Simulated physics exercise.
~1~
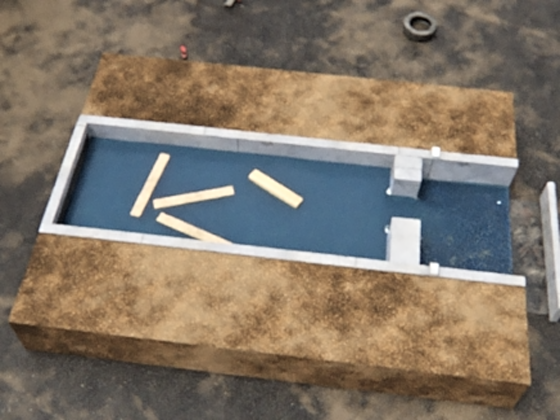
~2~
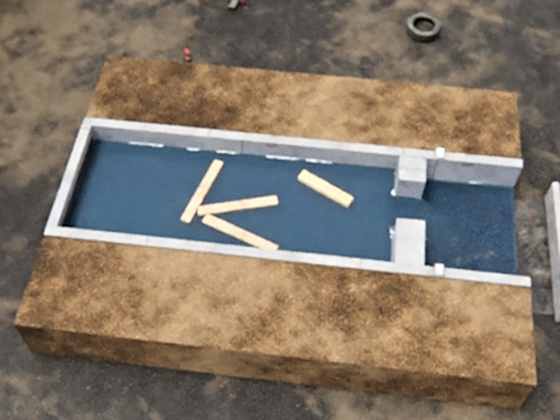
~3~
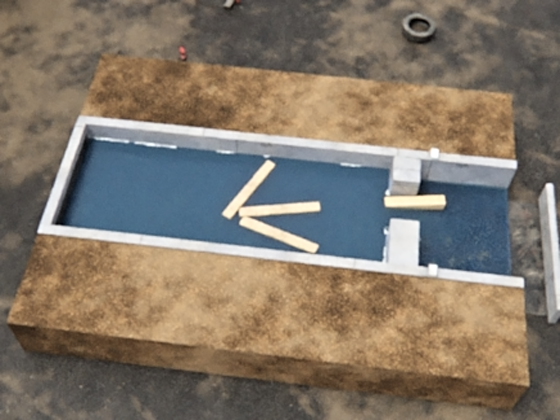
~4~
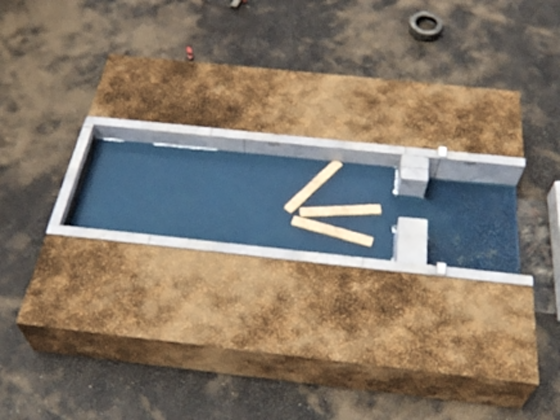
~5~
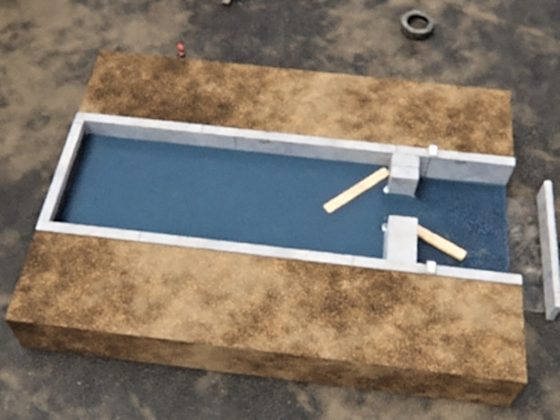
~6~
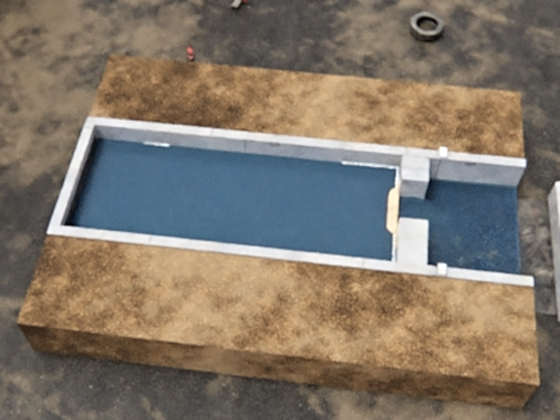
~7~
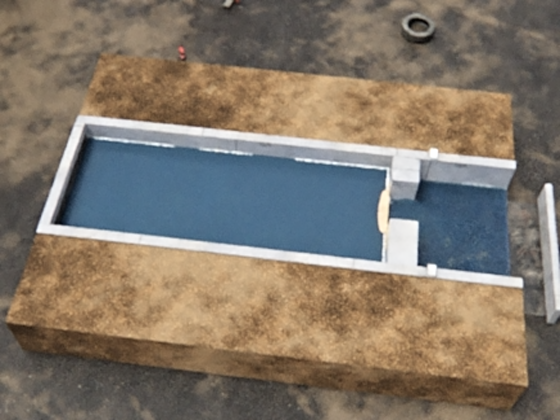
A concrete channel carries four wooden planks rightward; three pass through the gap and one lodges across it.
